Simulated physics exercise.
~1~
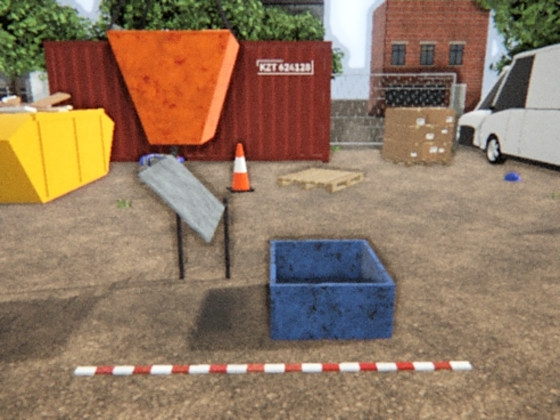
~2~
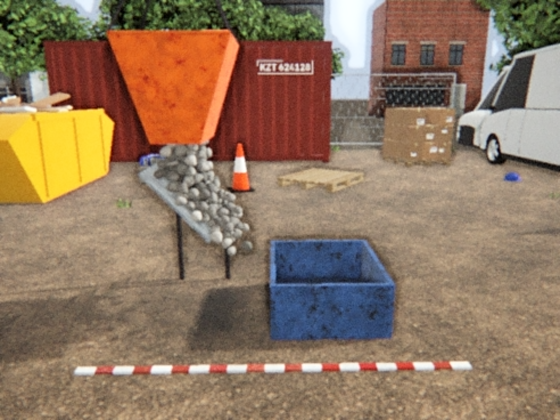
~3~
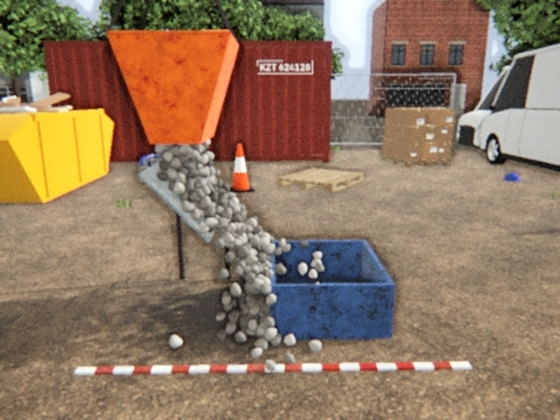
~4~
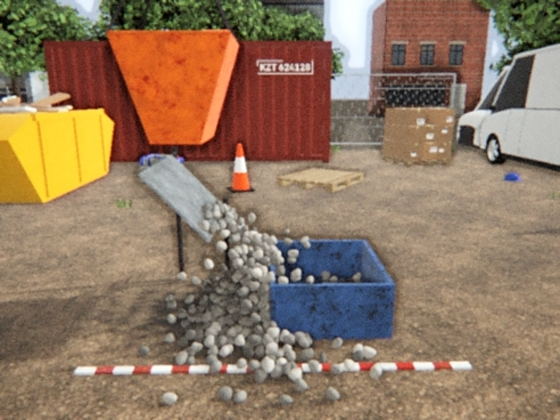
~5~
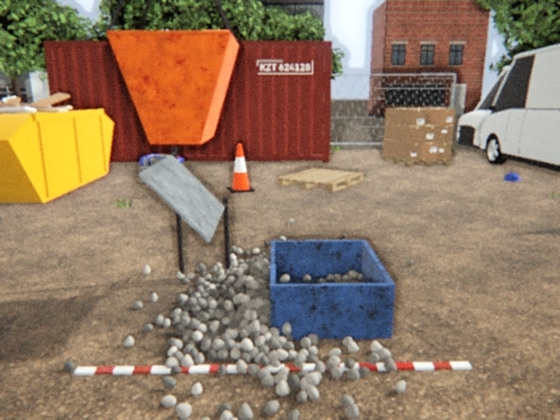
Grey stones pouring from an orange hopper down a sloping metal slide, mostly missing the blue bin and piling up left of it.
